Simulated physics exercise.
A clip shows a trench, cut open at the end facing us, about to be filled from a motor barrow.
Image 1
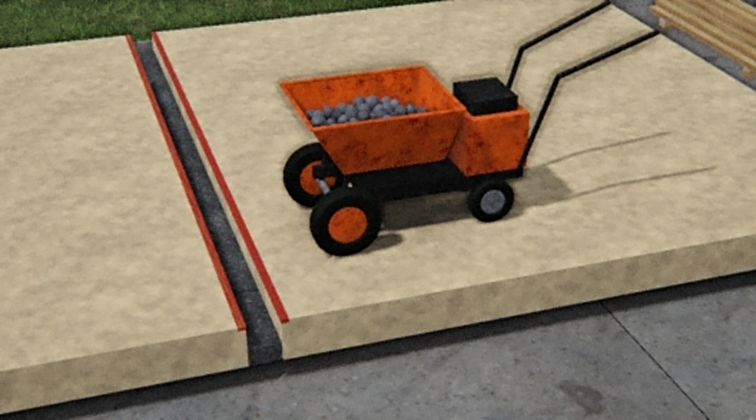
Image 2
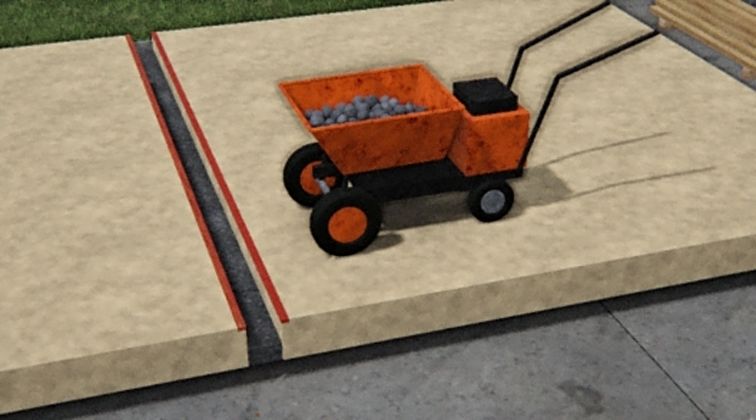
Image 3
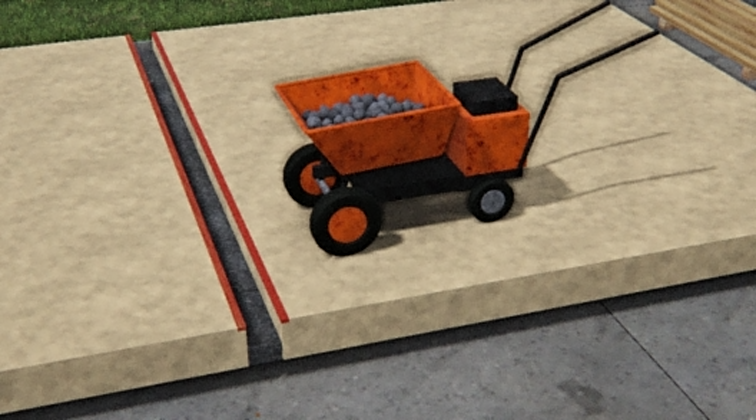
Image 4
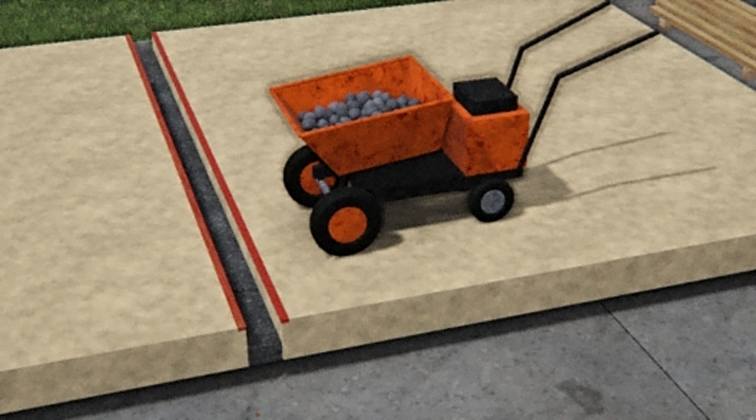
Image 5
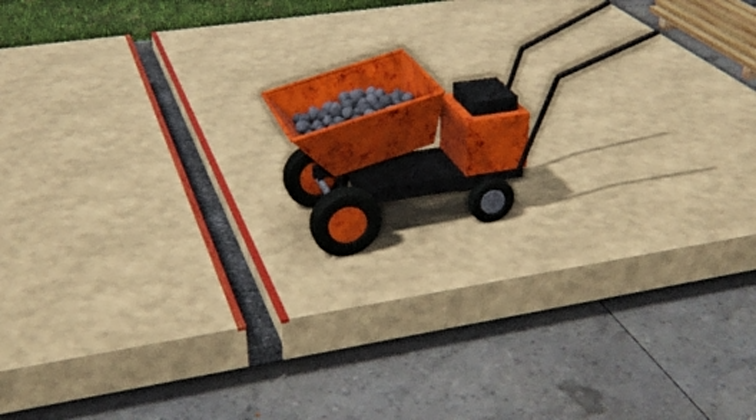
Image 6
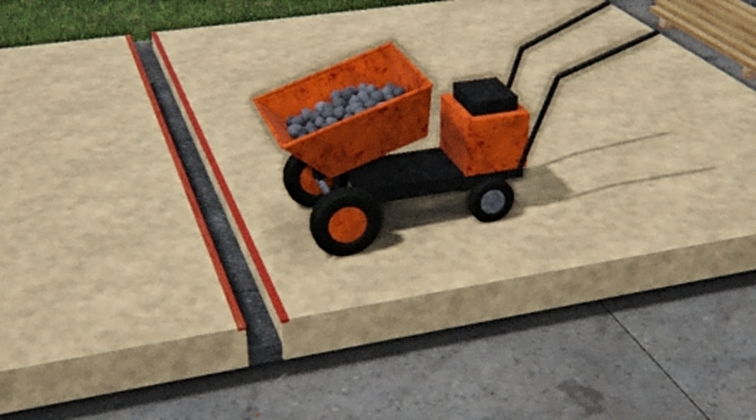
In the video, an orange motor barrow loaded with round grey cobbles stands on a pale slab beside a narrow, red-edged trench, and its skip, level at first, gradually tilts forward to the left while the wheels stay still.
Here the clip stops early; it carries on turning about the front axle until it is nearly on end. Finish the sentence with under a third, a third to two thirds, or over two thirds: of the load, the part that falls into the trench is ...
The part that falls into the trench is under a third.
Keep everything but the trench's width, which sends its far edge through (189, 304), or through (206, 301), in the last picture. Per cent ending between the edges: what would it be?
First case 90 %, second case 70 %.
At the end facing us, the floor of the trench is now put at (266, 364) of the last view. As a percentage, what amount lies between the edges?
The share would be roughly 30 per cent.
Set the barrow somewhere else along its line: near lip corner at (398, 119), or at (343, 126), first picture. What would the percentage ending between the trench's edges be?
First spot: Roughly 30 percent; second spot: Roughly 50 percent.
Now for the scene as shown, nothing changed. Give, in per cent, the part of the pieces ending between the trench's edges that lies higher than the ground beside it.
Around 15 in a hundred.
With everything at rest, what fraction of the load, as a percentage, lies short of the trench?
Share: Near 0 %.
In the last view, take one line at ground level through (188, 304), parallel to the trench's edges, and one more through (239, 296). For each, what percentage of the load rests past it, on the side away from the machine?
The first comes to 30 per cent, the second to 70 per cent.
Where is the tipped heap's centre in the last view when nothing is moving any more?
About (185, 248).
Just after the last frame, skip tipped steeply; every one in the skip.
A moment on, skip tipped right over; the larger part in the skip; just a few in or heaped over the trench; roughly a quarter beyond it; just a few falling.
Further on, skip tipped right over; roughly a quarter in the skip; roughly a quarter in or heaped over the trench; roughly two thirds beyond it.
When it is over, skip tipped right over; about a tenth in the skip; roughly a quarter in or heaped over the trench; roughly two thirds beyond it.
